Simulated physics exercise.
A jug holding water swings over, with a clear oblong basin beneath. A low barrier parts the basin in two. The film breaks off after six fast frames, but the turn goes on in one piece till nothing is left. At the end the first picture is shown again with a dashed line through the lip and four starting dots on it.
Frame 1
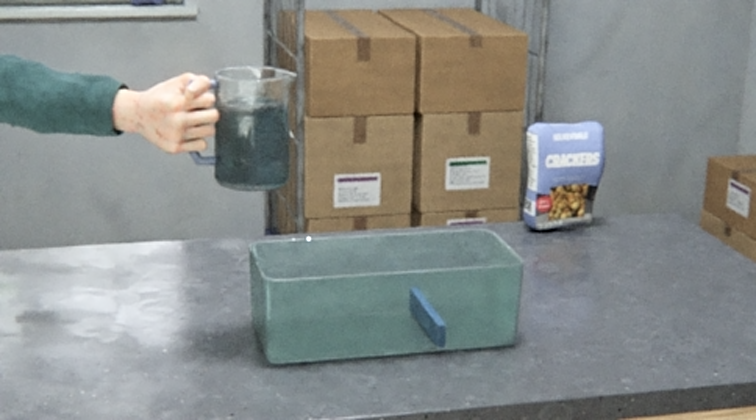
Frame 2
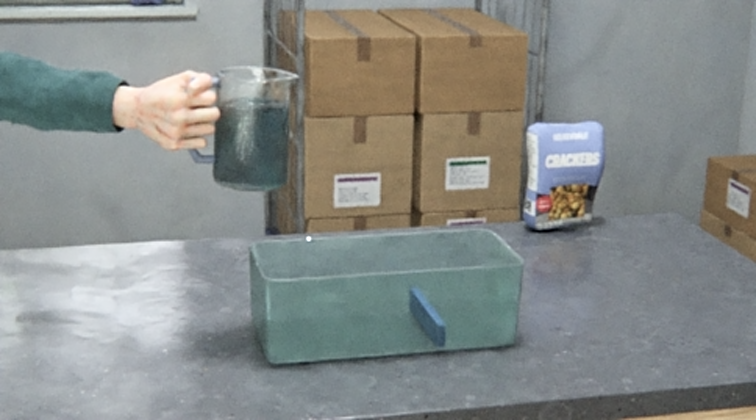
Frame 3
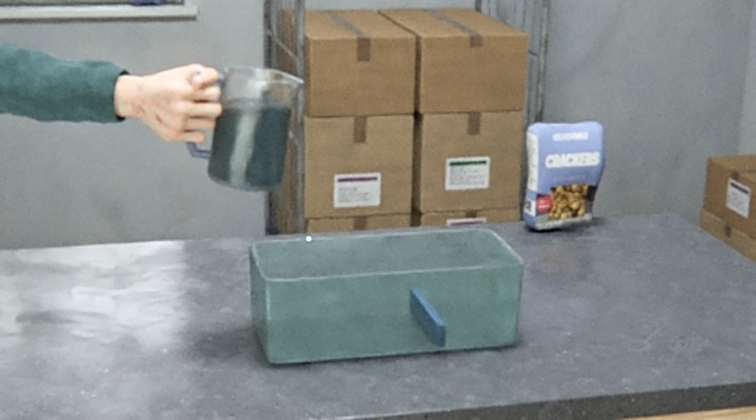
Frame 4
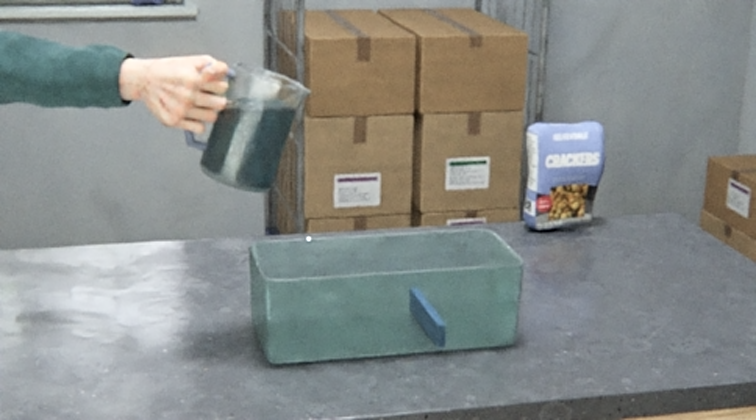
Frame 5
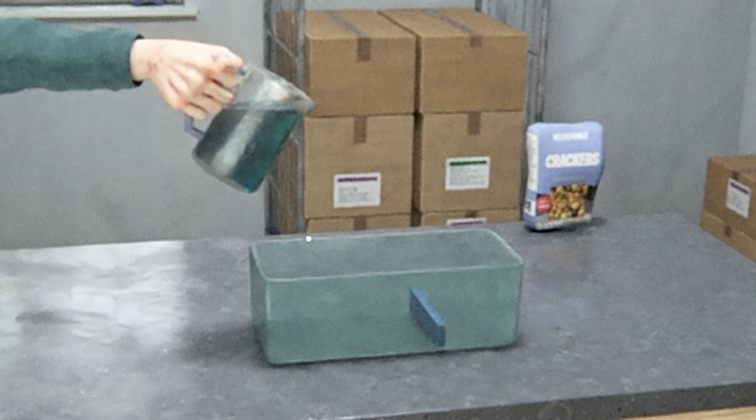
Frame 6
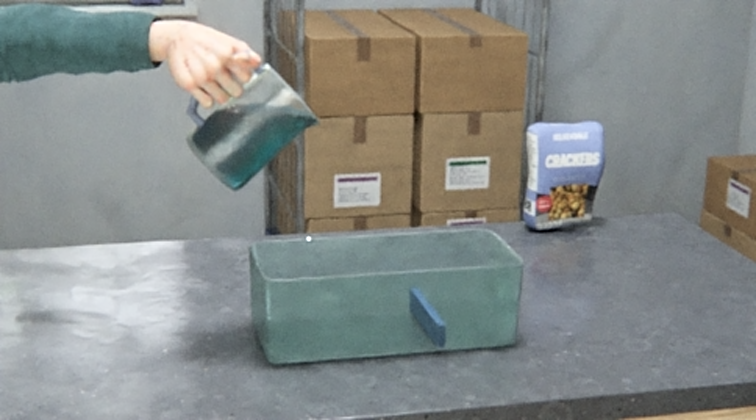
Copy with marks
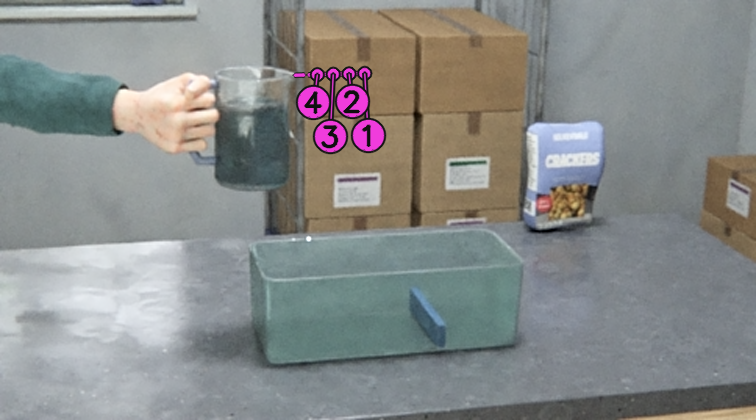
On a grey countertop before stacked cardboard boxes and a bag of crackers, a hand in a green sleeve holds a clear jug of dark water upright above a clear oblong basin. The hand then tilts the jug to the right, slowly at first, then more steeply, with the water still inside.
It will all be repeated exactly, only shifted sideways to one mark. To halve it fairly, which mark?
Go for 1.
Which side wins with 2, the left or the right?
More ends on the left.
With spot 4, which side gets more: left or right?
More ends on the left.
In magenta, 1 at (364, 73); 2 at (349, 73); 3 at (333, 74); 4 at (317, 74).
For spot 1, about 52 % ends left of the wall and 46 % right of it.
For spot 2, about 81 % ends left of the wall and 11 % right of it; 7 % is lost outside.
For spot 3, about 87 % ends left of the wall and 8 % right of it; 6 % is lost outside.
For spot 4, about 84 % ends left of the wall and 11 % right of it; 5 % is lost outside.
